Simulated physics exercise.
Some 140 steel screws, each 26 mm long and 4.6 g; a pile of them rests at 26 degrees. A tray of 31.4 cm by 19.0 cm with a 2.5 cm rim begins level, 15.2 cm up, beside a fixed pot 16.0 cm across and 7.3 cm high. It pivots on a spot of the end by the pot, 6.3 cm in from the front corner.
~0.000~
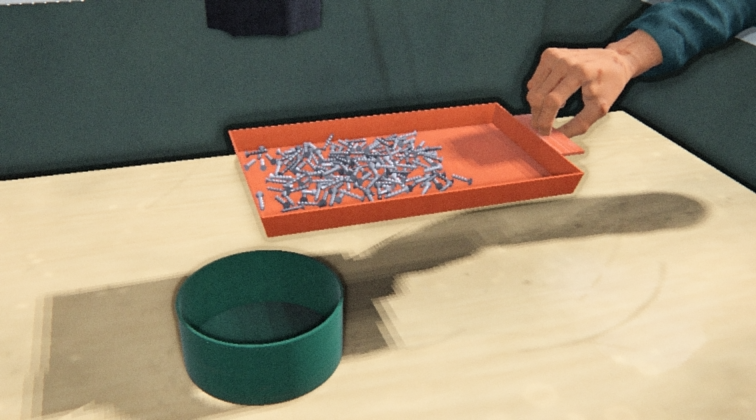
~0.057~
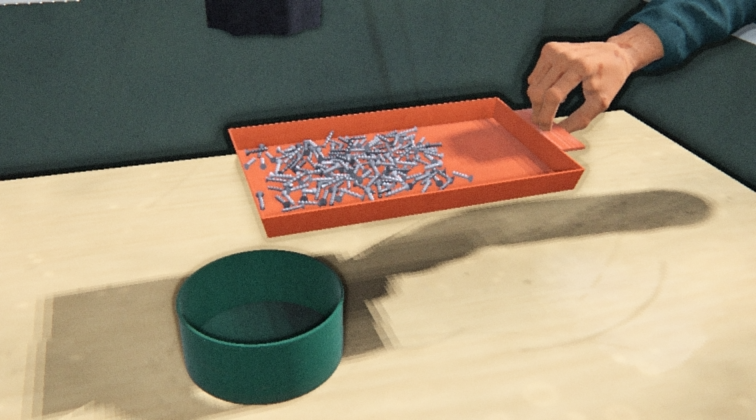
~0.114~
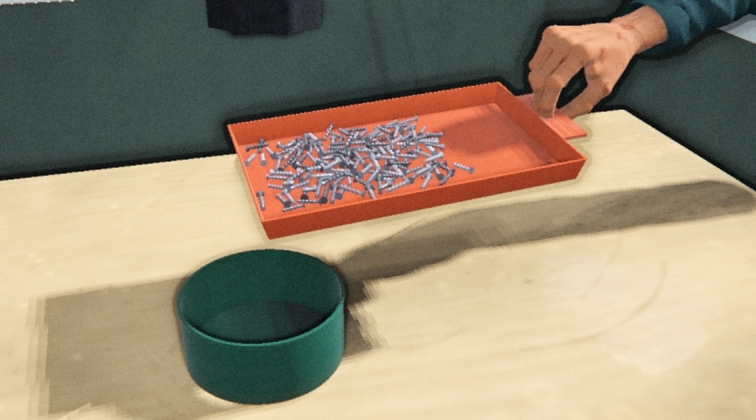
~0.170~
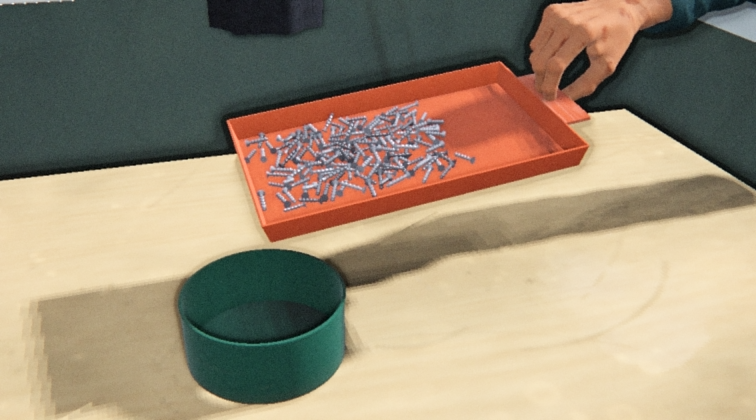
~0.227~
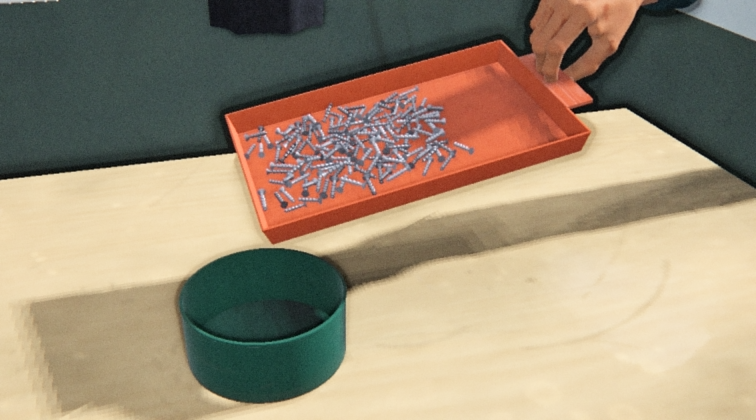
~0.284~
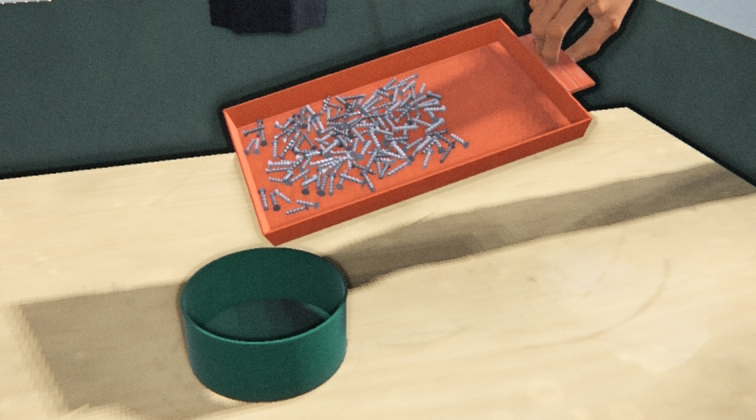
An orange tray of steel screws tilts up at its right end, lifted by a hand.
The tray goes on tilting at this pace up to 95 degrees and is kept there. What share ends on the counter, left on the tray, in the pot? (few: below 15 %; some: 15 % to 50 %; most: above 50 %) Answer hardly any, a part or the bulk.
Counter hardly any, tray hardly any, pot the bulk.
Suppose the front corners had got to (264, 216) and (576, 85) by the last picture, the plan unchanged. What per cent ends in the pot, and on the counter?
Pot 65, counter 35.
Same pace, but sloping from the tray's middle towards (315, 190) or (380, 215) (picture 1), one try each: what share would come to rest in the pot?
About 70 and 85 per cent.
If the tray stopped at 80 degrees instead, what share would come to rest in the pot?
In that case some 90 per cent.
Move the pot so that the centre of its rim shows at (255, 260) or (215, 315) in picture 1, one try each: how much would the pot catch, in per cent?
Some 20 and 95 per cent.
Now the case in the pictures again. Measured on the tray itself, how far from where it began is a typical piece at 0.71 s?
Roughly 9 cm.
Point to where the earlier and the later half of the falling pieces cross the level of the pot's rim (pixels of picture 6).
At about (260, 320), then at (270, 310).
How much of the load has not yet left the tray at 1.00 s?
About 70 per cent.
After 0.71 s, tilt 55 degrees; the tray holds 100 %, the pot 0 %.
After 1.00 s, tilt 80 degrees; the tray holds 70 %, the pot 20 %.
Then, at 1.39 s, tilt 95 degrees; the tray holds 0 %, the pot 95 %.
In the end, at 1.9 s, counter 0 %, tray 0 %, pot 100 %.
